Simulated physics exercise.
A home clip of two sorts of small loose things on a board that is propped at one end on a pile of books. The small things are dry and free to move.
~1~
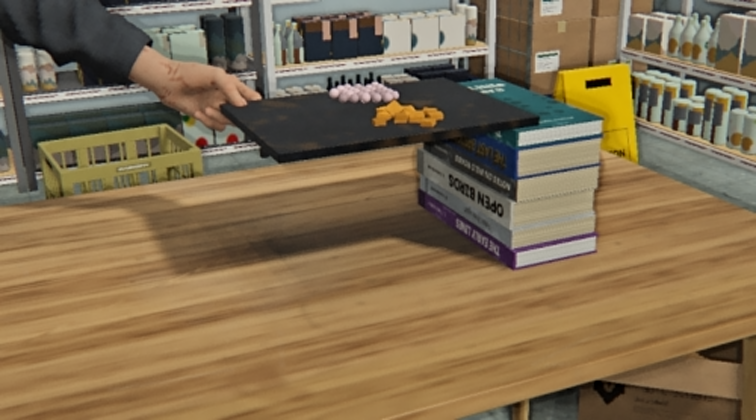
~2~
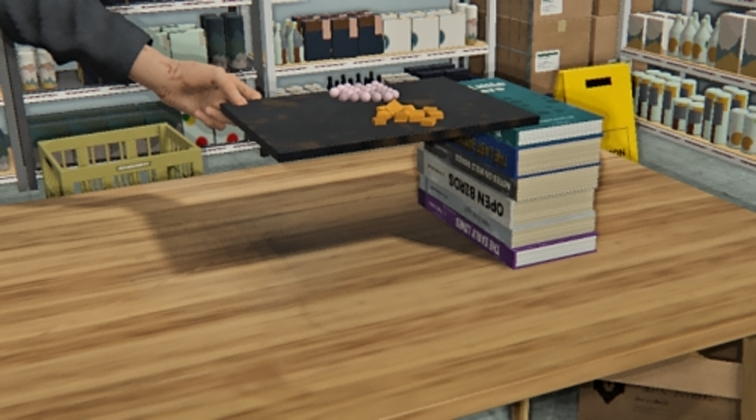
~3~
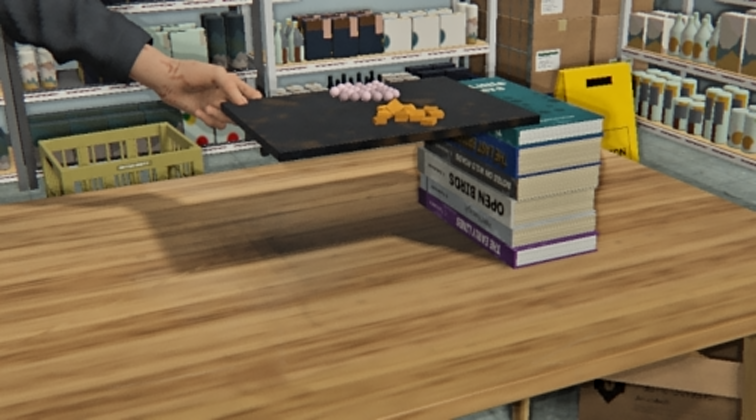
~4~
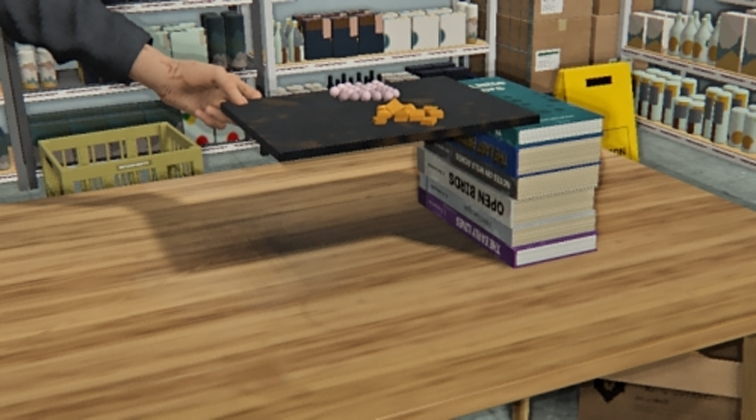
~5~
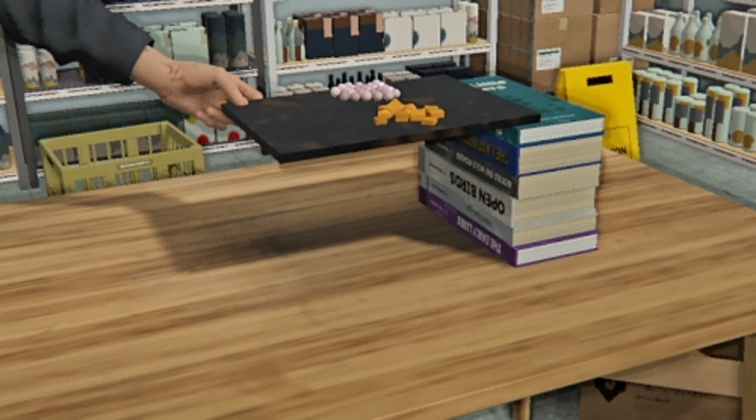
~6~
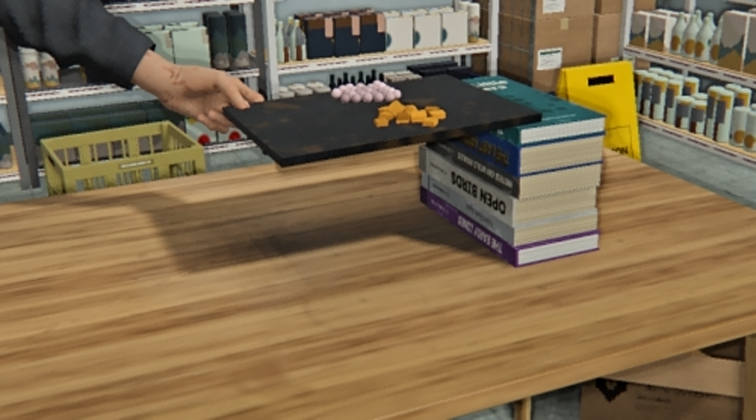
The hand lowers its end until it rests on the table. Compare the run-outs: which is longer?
The far one outruns the other.
Then, 0.66 s past the last view, board sloping at 22°; near portion all still on the board; far portion nearly all still on the board.
Then, 1.23 s past the last view, board sloping at 37°; near portion mostly at the foot of the board; far portion mostly up to a board's length out.
Then, 1.72 s past the last view, board resting at 38°; near portion mostly at the foot of the board; far portion mostly one to two board lengths out, a small part gone off the table.
Finally, board resting at 38°; near portion mostly at the foot of the board; far portion mostly more than two board lengths out, about half gone off the table; the far portion has gone farther.
